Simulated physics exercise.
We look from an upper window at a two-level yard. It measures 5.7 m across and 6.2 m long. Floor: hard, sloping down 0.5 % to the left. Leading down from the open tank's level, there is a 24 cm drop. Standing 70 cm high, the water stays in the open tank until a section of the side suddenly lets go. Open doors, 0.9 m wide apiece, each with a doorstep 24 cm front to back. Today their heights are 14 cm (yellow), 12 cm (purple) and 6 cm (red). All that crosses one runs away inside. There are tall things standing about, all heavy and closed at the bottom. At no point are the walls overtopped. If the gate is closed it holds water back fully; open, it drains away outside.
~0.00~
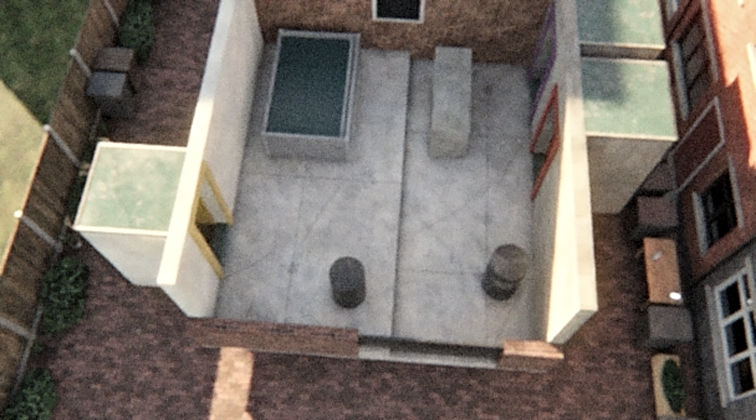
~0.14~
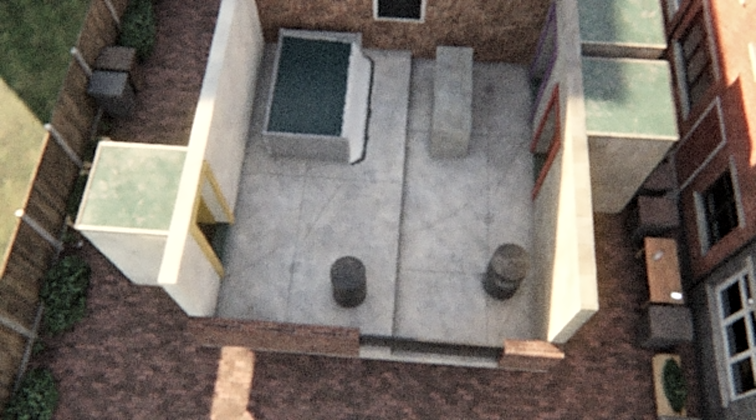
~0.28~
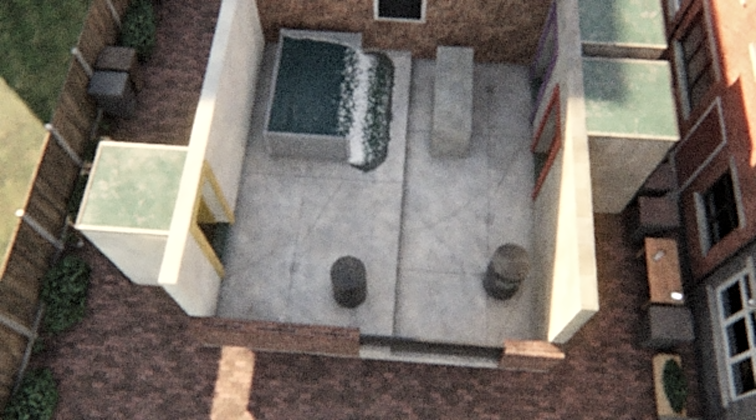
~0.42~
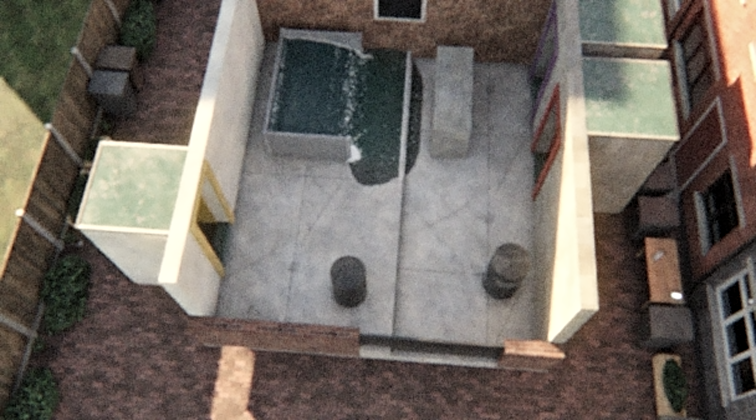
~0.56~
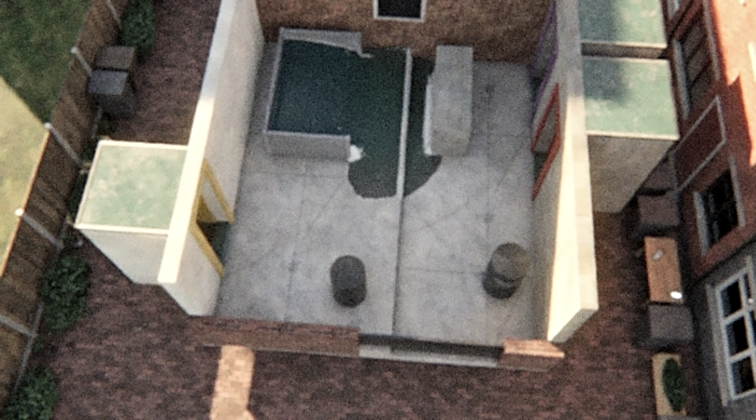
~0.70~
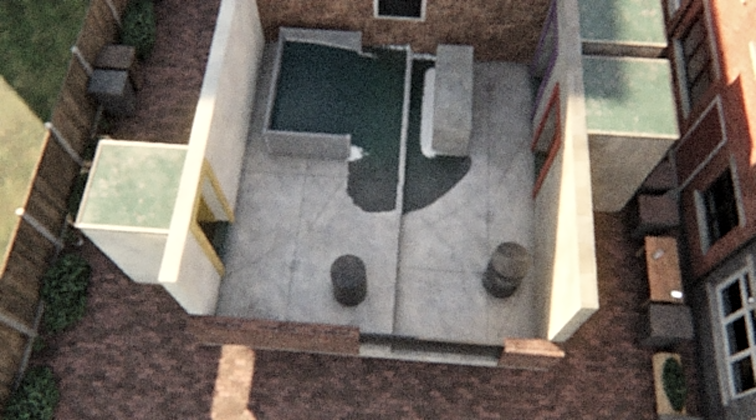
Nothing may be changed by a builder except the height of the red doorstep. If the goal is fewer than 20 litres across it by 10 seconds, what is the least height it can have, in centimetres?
The least height is roughly 12 cm.
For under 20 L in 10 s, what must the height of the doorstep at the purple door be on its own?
Roughly 23 cm at the purple door.
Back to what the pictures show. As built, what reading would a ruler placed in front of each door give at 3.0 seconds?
In cm - yellow: 0, purple: 23, red: 9.
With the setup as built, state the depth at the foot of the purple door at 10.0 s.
Lab note: Depth approx. 13.5 cm.
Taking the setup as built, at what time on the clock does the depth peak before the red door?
It peaks around 8.0 s.
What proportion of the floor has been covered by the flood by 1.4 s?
Wet: Close to 35 %.
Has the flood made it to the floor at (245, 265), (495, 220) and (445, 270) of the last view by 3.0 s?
Taking the spots one by one: Untouched, swamped, swamped.
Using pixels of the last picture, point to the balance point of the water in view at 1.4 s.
Look at about (376, 109) in the last view.
After 1.4 s water covers 35 % of the floor, deepest (56 cm) near (413, 116); 6 cm at the red door, 1 litre in over its 6 cm doorstep.
After 3.0 s water covers 55 % of the floor, deepest (36 cm) near (413, 109); 9 cm at the red door, 10 litres in over its 6 cm doorstep.
After 10.0 s water covers 65 % of the floor, deepest (22 cm) near (475, 77); 13 cm at the red door, 106 litres in over its 6 cm doorstep.
At the red door as built, the water arrived by 1.1 s and peaked near 17 cm at 8.0 s.
Run again over the same 10 s with other heights there, 34 litres in over 10.5 cm, 7 litres over 14.5 cm. The limit of 20 litres is kept from about 12 cm up.
